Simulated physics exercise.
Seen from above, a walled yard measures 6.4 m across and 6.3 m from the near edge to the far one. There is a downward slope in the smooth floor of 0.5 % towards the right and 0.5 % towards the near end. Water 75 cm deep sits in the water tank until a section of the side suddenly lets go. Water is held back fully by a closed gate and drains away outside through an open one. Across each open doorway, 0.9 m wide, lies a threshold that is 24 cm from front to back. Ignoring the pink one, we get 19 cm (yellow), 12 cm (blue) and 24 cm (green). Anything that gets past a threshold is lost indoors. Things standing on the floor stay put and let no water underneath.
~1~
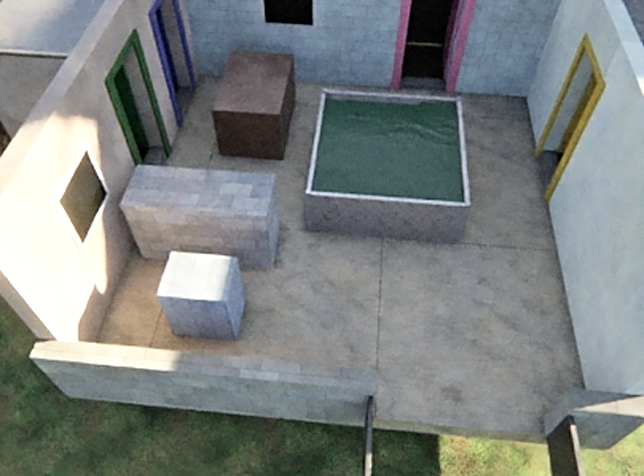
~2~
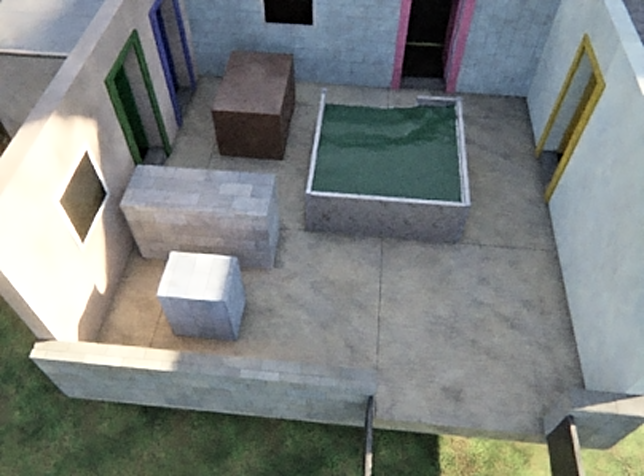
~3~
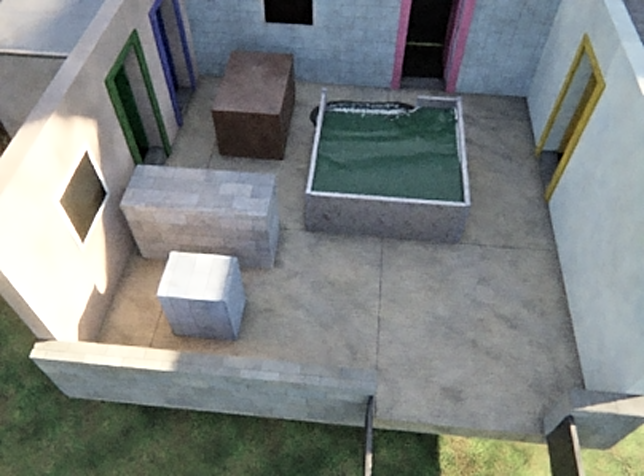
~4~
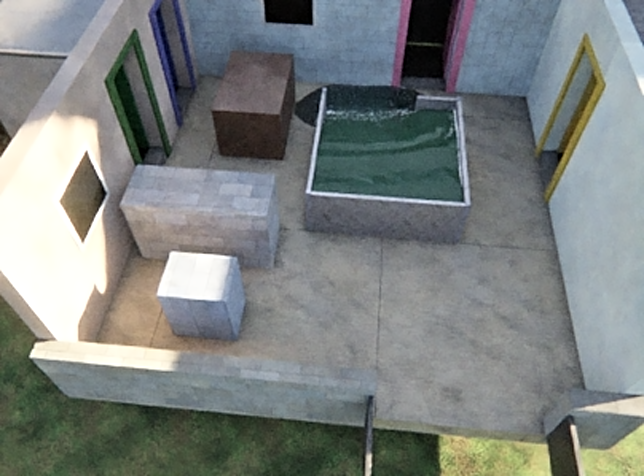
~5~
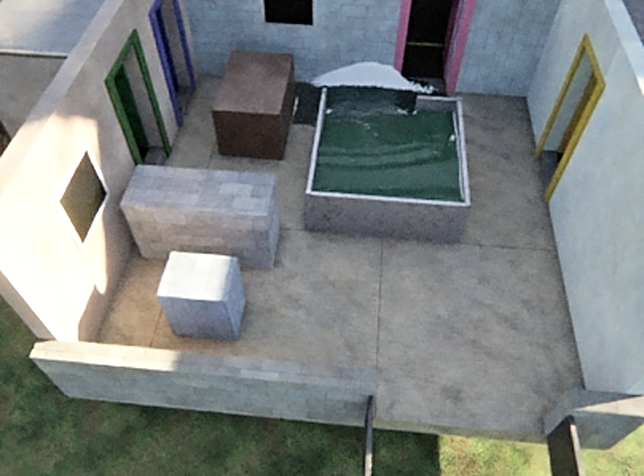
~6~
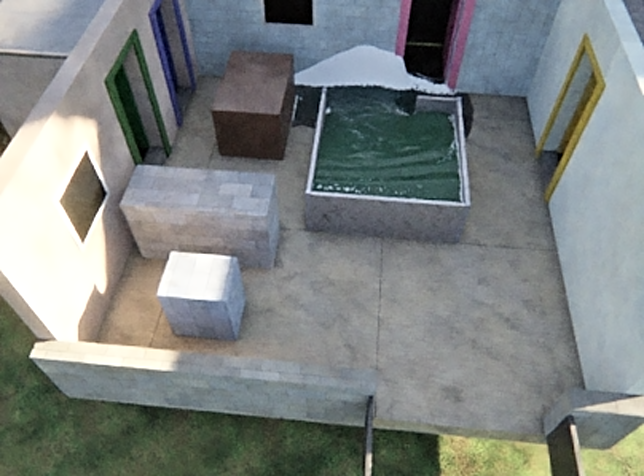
Green water pours over the tank's far side and spreads across the floor behind it.
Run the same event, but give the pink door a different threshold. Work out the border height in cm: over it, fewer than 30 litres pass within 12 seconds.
Border at about 32 cm.
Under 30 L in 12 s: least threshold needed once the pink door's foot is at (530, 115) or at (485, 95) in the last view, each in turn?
Minimums: Roughly 29 cm and 17 cm.
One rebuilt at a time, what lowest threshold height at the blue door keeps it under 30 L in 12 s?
Door blue, min height approx. 24 cm.
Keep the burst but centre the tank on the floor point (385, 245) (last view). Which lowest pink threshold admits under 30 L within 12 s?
It should be around 27 cm high.
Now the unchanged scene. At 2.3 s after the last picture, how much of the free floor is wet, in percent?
Wet share: Around 45 %.
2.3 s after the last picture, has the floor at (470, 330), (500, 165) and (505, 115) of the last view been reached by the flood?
In order: Untouched, soaked, soaked.
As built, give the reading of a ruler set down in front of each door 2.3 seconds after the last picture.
Lab note, cm: Yellow 13; pink 22; blue 25; green 6.
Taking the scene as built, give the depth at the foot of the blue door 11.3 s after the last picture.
Depth: Near 9.0 cm.
Then, 0.7 s after the last picture water covers 15 % of the floor, deepest (56 cm) near (363, 91); 30 cm at the pink door, 78 litres in over its 10 cm threshold.
Then, 2.3 s after the last picture water covers 45 % of the floor, deepest (45 cm) near (198, 80); 22 cm at the pink door, 241 litres in over its 10 cm threshold.
Then, 11.3 s after the last picture water covers 95 % of the floor, deepest (12 cm) near (570, 418); 8 cm at the pink door, 339 litres in over its 10 cm threshold.
At the pink door as built, the water peaked near 30 cm, 0.5 s after the last picture.
With a threshold of 29.5 cm, 44 litres would have come in within the 12 s; with 40 cm, 6 litres. So under 30 litres takes about 32 cm.
